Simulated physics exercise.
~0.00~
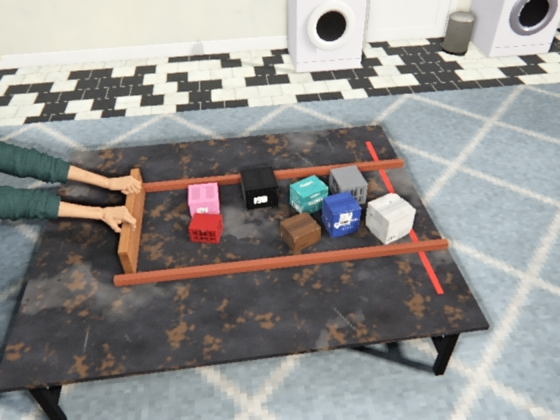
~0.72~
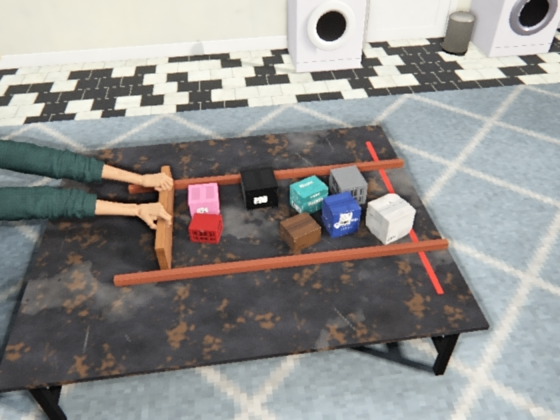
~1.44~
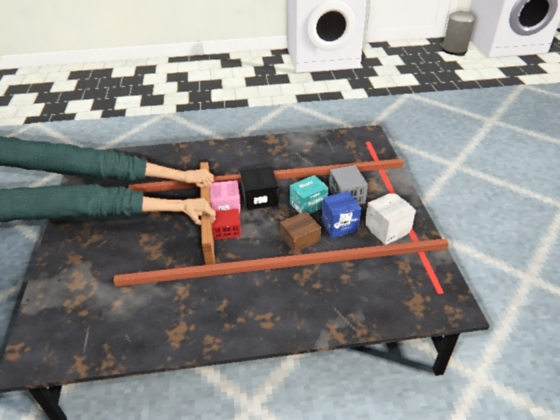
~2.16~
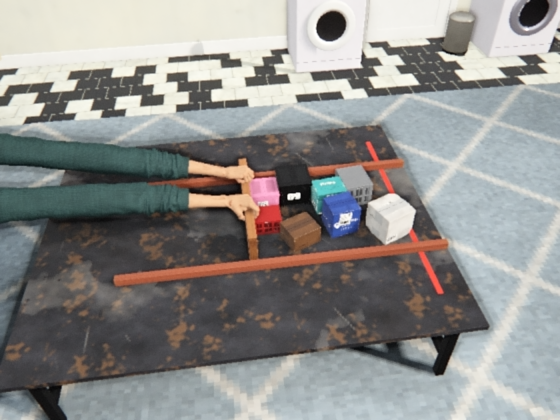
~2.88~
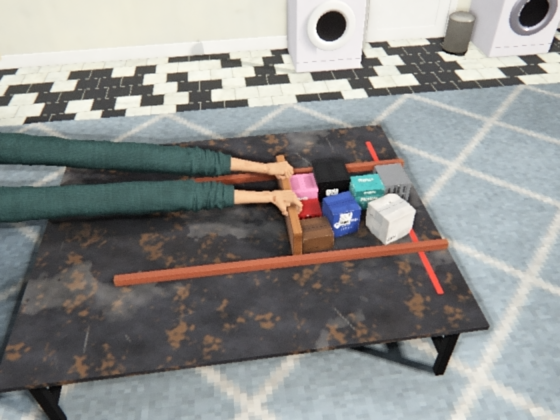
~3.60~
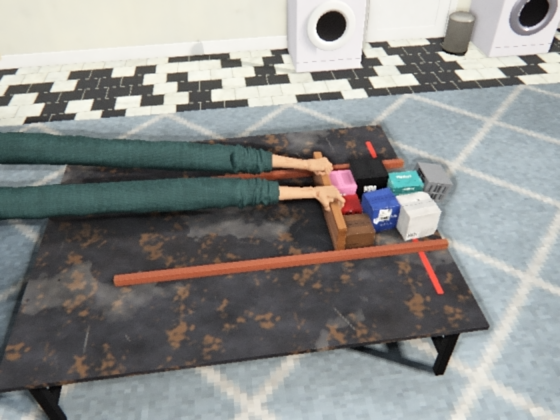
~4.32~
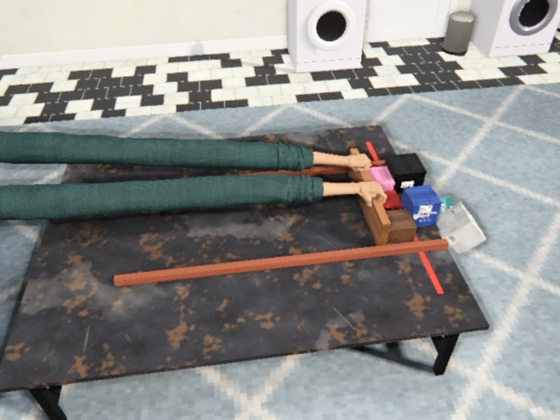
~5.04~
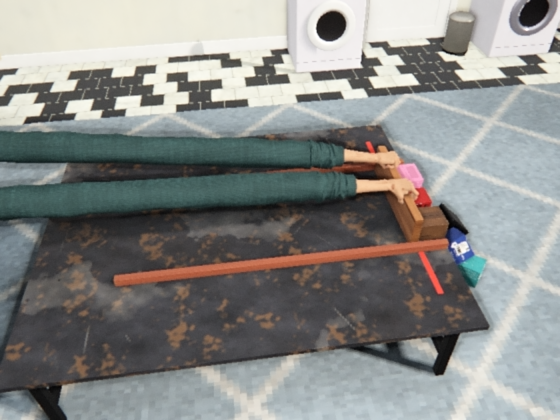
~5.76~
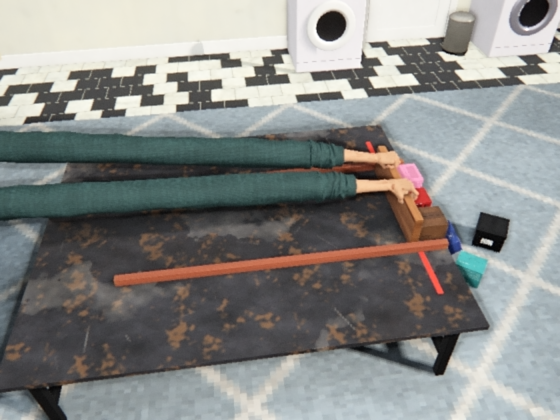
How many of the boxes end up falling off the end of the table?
Five of the boxes fall off, namely the grey, white, teal, blue and black ones. The pink, red and brown boxes stay up by the plank.
